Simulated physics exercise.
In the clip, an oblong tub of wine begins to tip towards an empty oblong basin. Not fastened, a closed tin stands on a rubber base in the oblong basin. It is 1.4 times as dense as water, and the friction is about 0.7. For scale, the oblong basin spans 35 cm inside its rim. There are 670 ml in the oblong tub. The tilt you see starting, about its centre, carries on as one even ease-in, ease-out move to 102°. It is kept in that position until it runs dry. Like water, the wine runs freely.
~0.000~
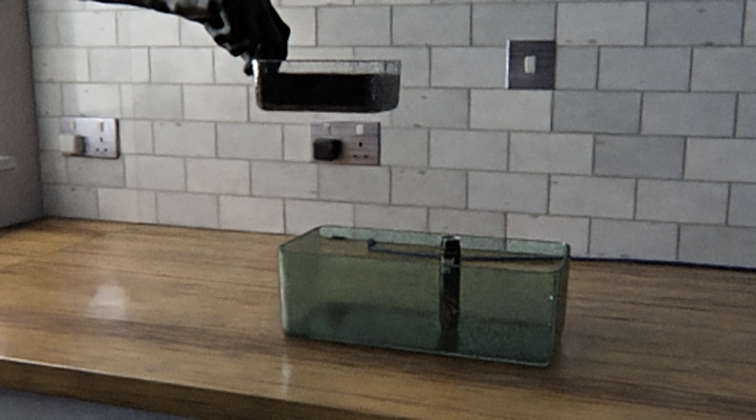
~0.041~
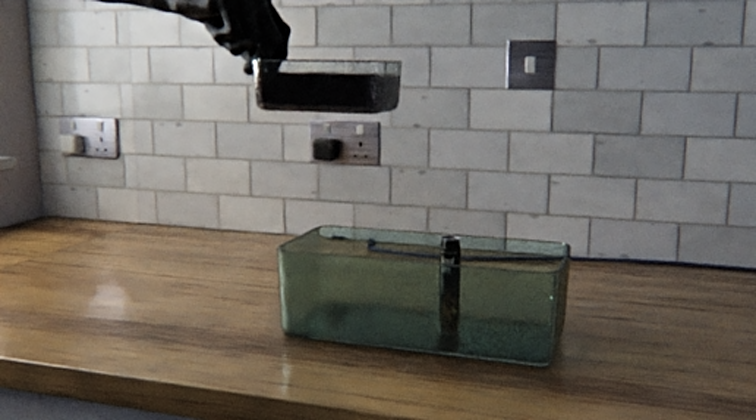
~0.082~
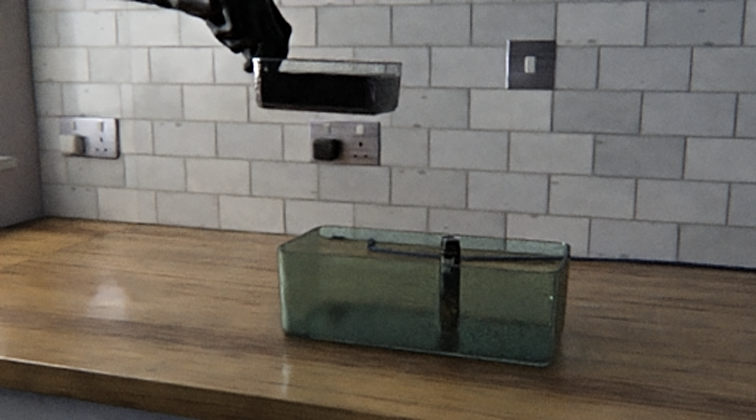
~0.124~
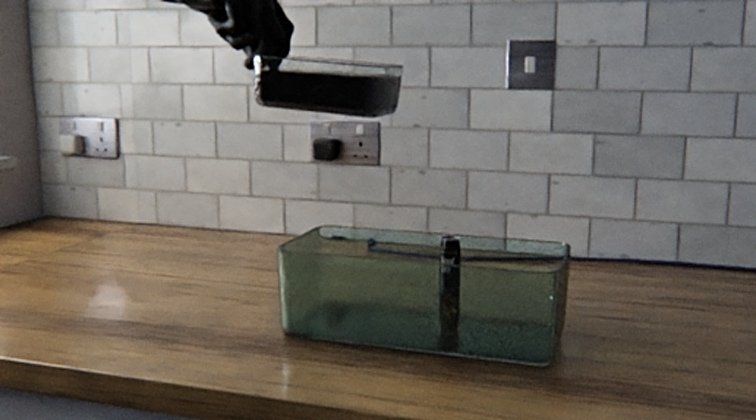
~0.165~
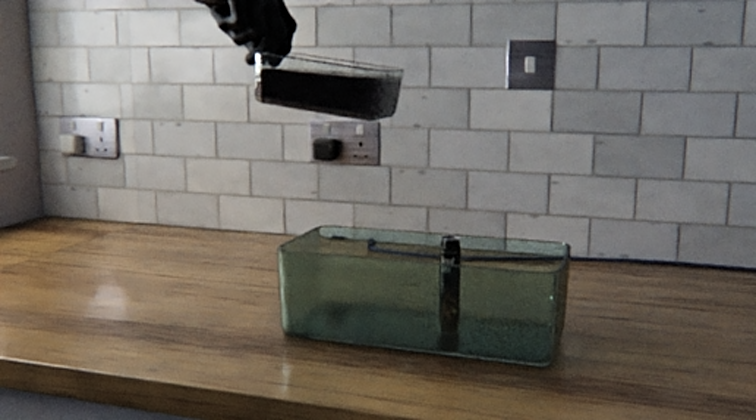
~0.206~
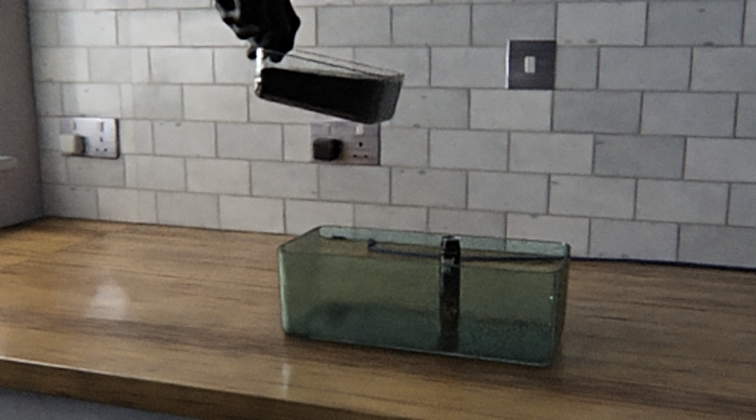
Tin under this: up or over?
It survives.
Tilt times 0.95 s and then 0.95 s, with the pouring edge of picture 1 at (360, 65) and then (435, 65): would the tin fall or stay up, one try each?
Try 1: Still standing; try 2: Still standing.
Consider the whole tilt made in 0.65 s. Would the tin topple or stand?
Result: Tin upright.
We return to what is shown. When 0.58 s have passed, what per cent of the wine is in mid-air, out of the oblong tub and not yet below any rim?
Around 58 percent.
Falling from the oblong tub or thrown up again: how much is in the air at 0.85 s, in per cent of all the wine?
Around 6 percent of the liquid.
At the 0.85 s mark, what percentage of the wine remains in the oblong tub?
About 6 per cent.
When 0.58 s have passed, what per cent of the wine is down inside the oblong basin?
10 %, more or less.
Then, 0.58 s in, the tilt is 68° and 31 per cent is still to pour; the tin stands where it began.
Then, 0.85 s in, the tilt is 99° and 6 per cent is still to pour; the tin stands where it began.
Then, 1.14 s in, the tilt is 102° and 0 per cent is still to pour; the tin stands where it began.
Then, 1.45 s in, the tilt is 102° and 0 per cent is still to pour; the tin stands where it began.
Finally, the tin stands where it began.
